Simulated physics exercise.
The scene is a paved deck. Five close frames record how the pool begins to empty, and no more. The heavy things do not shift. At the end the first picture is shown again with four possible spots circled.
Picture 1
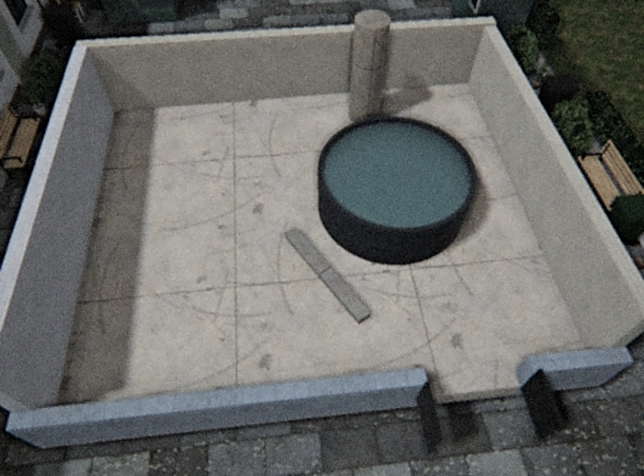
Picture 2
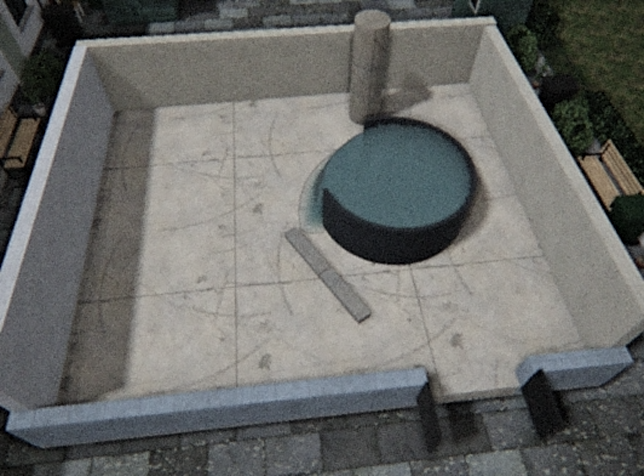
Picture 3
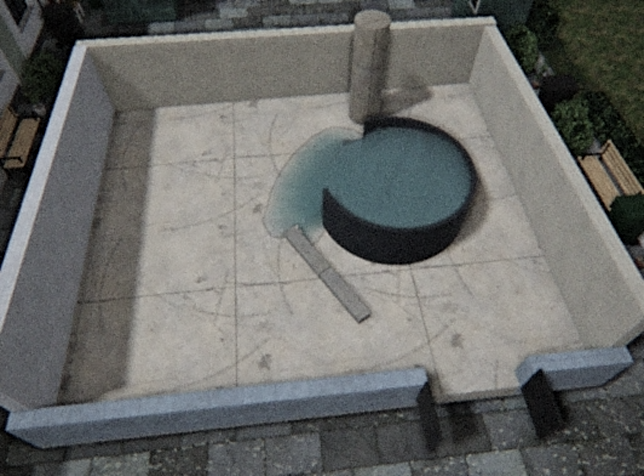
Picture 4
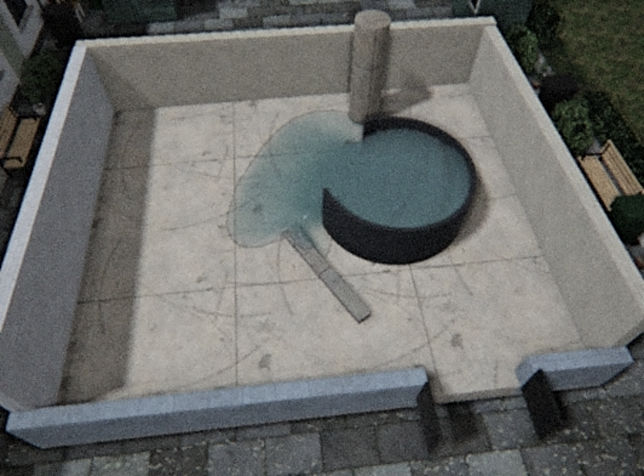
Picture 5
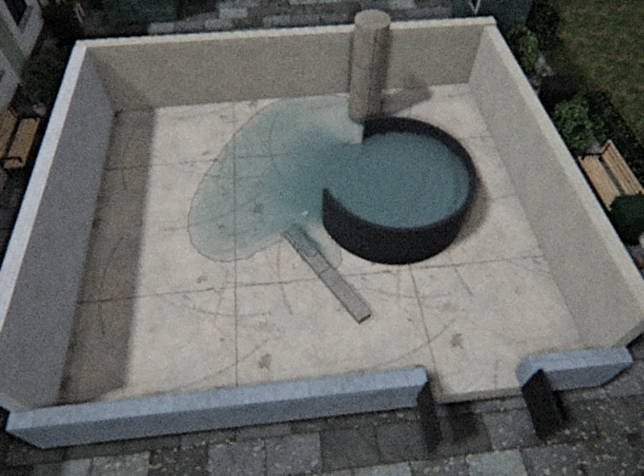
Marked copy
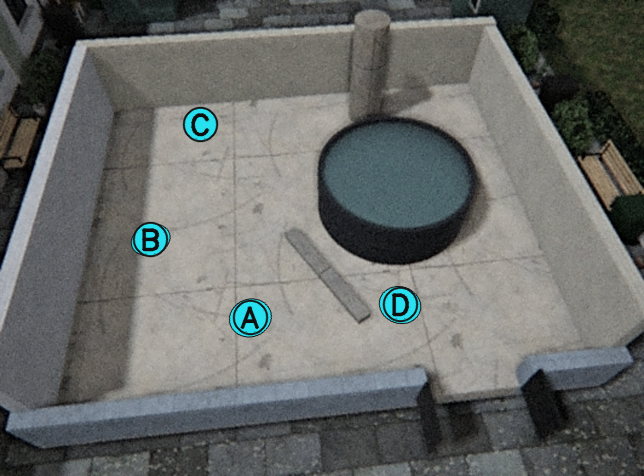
A square paved deck enclosed by pale walls, with a gap in the front wall at the right, is seen from high above by a still camera. A round, dark-sided pool of teal water sits right of centre, below a grey column and beside a flat grey bar. The pool's left side opens, and water pours out, spreading leftward across the paving in a widening, thinning sheet.
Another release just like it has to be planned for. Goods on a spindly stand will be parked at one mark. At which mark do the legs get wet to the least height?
D beats the others.
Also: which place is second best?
It is A.
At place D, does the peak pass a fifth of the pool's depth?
No, less.
In cyan, A at (250, 317); B at (150, 239); C at (200, 124); D at (400, 304).
For place A, the water peaks at about 24 % of the depth that stood in the pool.
For place B, the water peaks at about 35 % of the depth that stood in the pool.
For place C, the water peaks at about 44 % of the depth that stood in the pool.
For place D, the water peaks at about 12 % of the depth that stood in the pool.
